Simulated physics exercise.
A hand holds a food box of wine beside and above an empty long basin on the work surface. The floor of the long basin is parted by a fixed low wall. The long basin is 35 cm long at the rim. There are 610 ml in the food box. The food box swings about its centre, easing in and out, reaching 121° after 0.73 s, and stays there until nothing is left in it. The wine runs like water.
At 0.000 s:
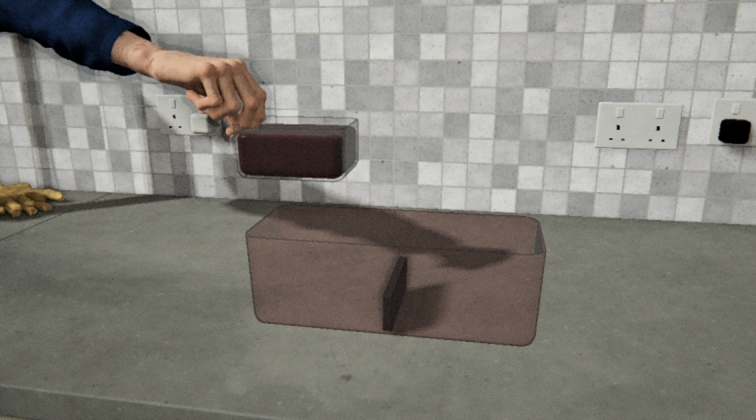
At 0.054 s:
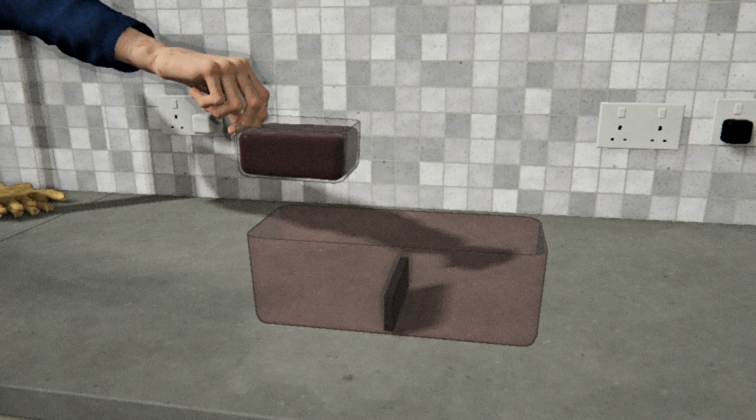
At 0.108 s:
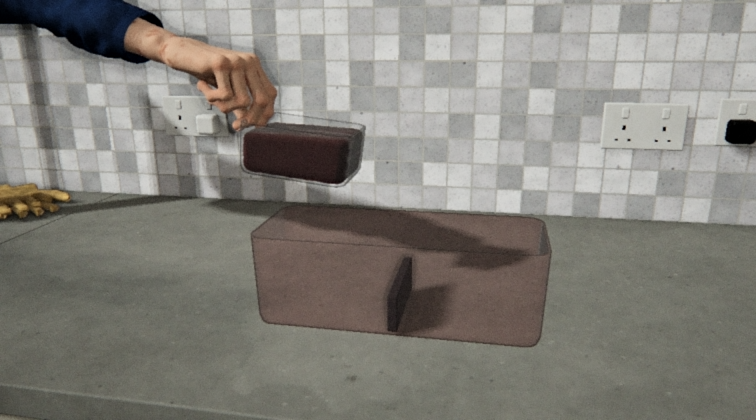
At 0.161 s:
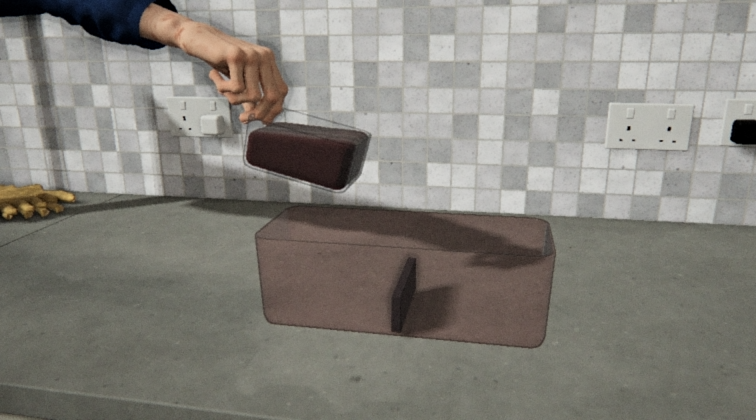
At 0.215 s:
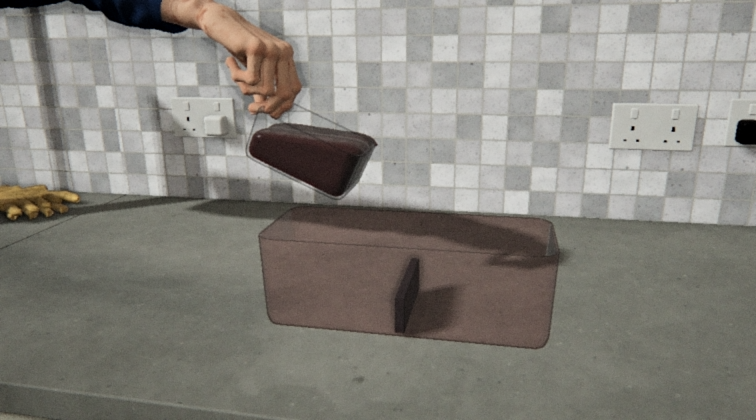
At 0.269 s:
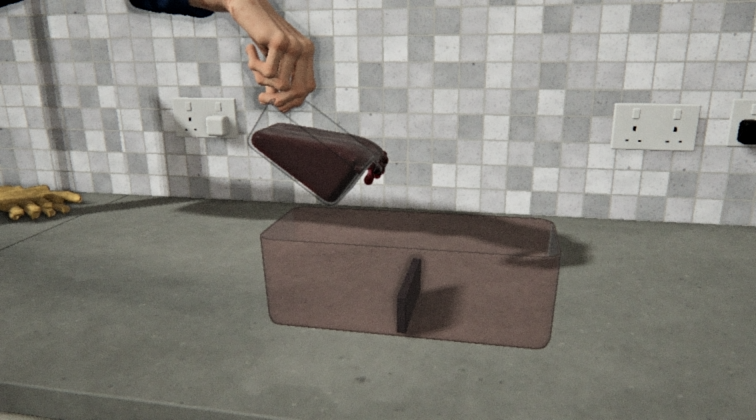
A hand tilts a clear box rightward above a long basin, and dark liquid starts pouring out.
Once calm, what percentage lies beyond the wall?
Roughly 41 per cent is past the wall.
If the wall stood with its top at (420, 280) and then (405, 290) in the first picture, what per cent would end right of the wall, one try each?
First 10, then 40 per cent.
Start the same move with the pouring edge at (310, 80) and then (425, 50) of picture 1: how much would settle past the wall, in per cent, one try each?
First 5, then 80 per cent.
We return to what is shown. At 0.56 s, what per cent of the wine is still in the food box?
Some 8 per cent.
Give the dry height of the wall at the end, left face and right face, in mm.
Left about 32 mm, right about 36 mm.
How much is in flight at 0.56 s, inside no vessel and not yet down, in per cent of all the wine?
Some 14 per cent.
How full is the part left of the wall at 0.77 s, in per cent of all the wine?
Near 52 in a hundred.
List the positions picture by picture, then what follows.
Tilt 0°; pouring edge (351, 126); surface from (250, 129) to (351, 131); the long basin's rim runs from (263, 221) to (541, 237); the wall's top is at (396, 276), in the first picture.
Tilt 2°; pouring edge (353, 128); surface from (252, 129) to (353, 132), in the second picture.
Tilt 6°; pouring edge (358, 133); surface from (257, 128) to (358, 135), in the third picture.
Tilt 14°; pouring edge (364, 141); surface from (262, 128) to (364, 137), in the fourth picture.
Tilt 24°; pouring edge (368, 152); surface from (265, 129) to (365, 143); 3 per cent is over the edge, in the fifth picture.
Tilt 36°; pouring edge (368, 164); surface from (264, 128) to (355, 145); 11 per cent is over the edge, in the sixth picture.
Then, 0.56 s in, the tilt is 105° and 8 per cent is still to pour, 38 is left of the wall and 40 right of it.
Then, 0.77 s in, the tilt is 121° and 0 per cent is still to pour, 53 is left of the wall and 41 right of it.
Then, 0.99 s in, the tilt is 121° and 0 per cent is still to pour, 56 is left of the wall and 40 right of it.
Then, 1.23 s in, the tilt is 121° and 0 per cent is still to pour, 56 is left of the wall and 41 right of it.
Finally, 56 per cent lies left of the wall, 41 right of it and 3 outside.
